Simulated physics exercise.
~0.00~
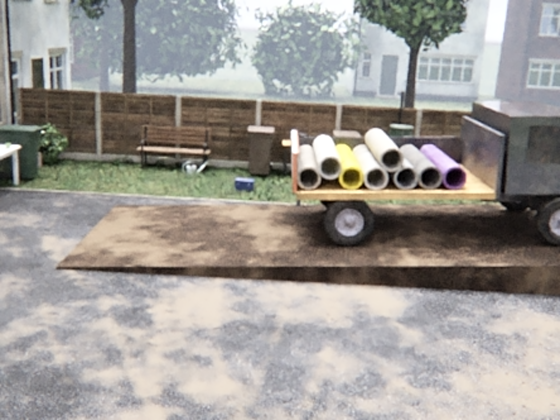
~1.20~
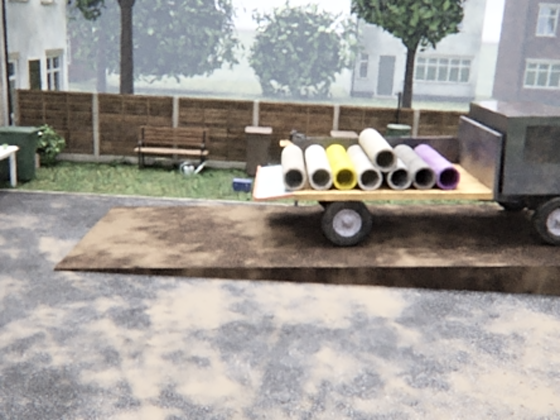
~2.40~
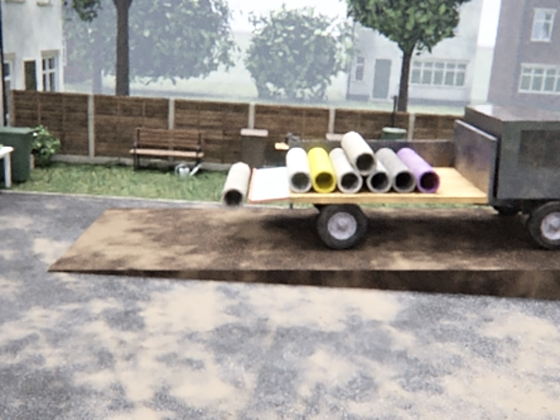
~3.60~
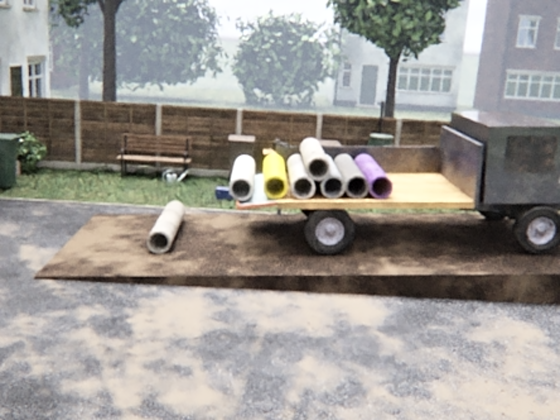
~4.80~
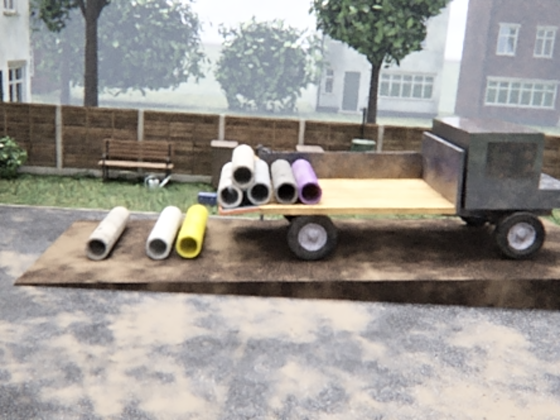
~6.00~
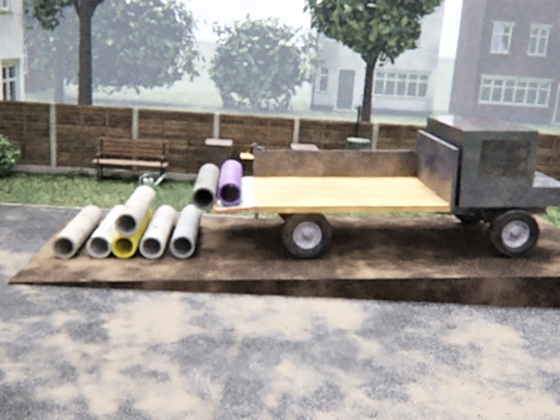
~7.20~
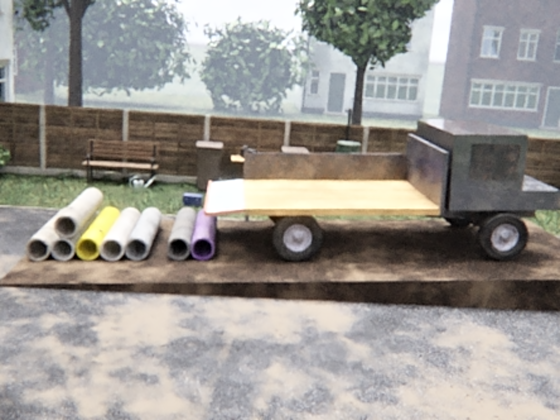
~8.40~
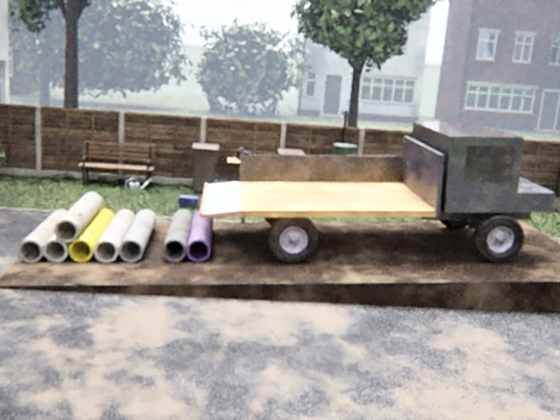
Concrete pipes roll left off a truck's lowered tailgate and settle on the dirt slope.
